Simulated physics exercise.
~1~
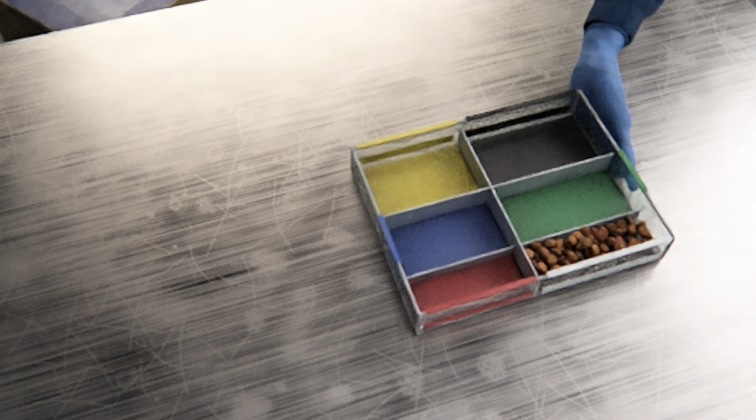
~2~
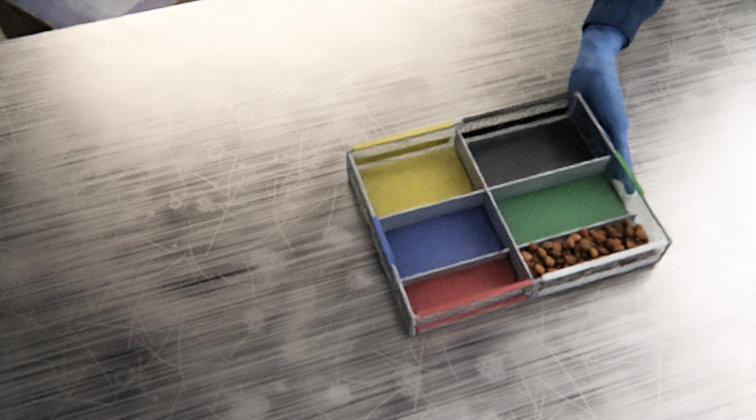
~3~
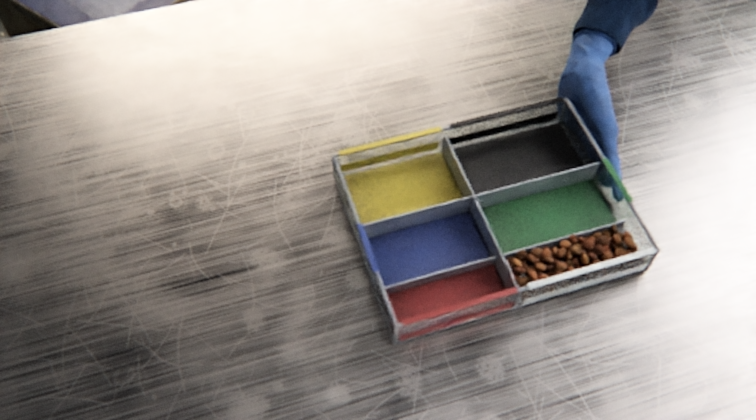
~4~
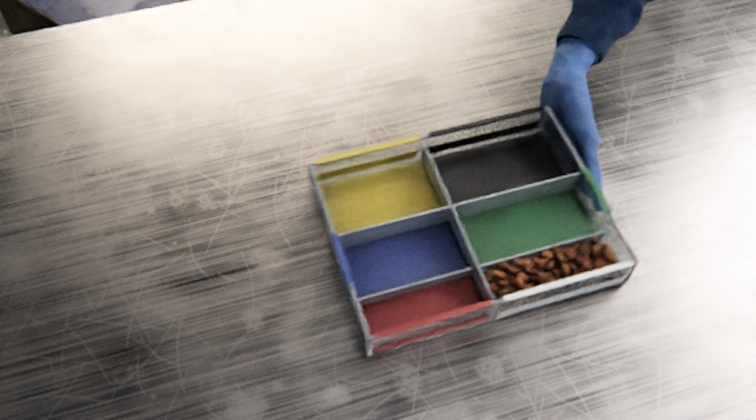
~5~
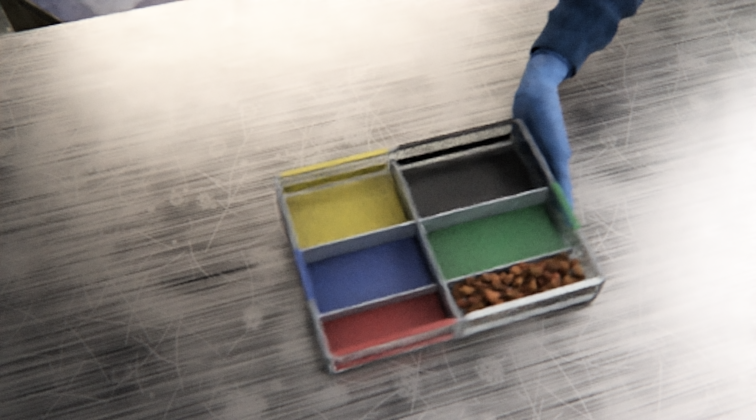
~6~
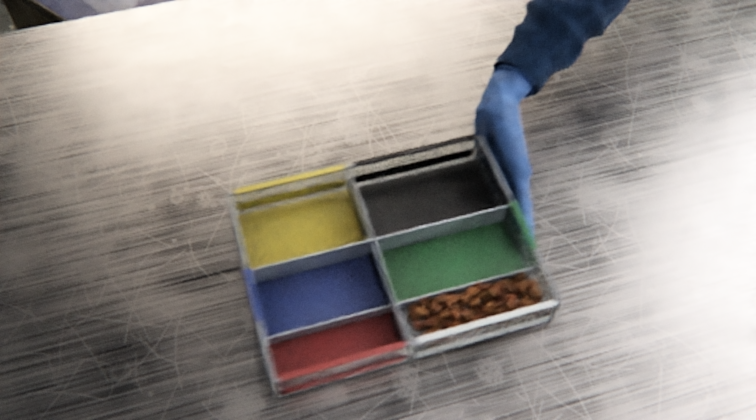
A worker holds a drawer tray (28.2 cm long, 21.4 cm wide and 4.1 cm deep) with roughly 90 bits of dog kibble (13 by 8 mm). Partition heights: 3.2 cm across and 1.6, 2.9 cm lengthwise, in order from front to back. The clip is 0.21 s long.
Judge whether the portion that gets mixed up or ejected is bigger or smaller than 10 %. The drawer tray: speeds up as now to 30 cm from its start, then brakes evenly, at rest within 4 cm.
It's going to be more than ten percent that strays.
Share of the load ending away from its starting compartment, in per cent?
Some 20 in a hundred.
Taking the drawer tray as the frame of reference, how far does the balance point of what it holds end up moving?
It ends up roughly 5.0 centimetres off.
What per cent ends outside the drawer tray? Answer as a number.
0 per cent, roughly.
Then, 0.08 s after the last picture, tilt 0 degrees; white 100 %; 0 % away from where they began.
Then, 0.15 s after the last picture, tilt 0 degrees; white 100 %; 0 % away from where they began.
Then, 0.22 s after the last picture, tilt 0 degrees; white 90 %, green 5 %, red 5 %; 10 % away from where they began.
Then, 0.28 s after the last picture, tilt 0 degrees; white 80 %, green 5 %, red 10 %; 20 % away from where they began.
In the end, white 80 %, green 5 %, red 10 %; 20 % away from where they began.
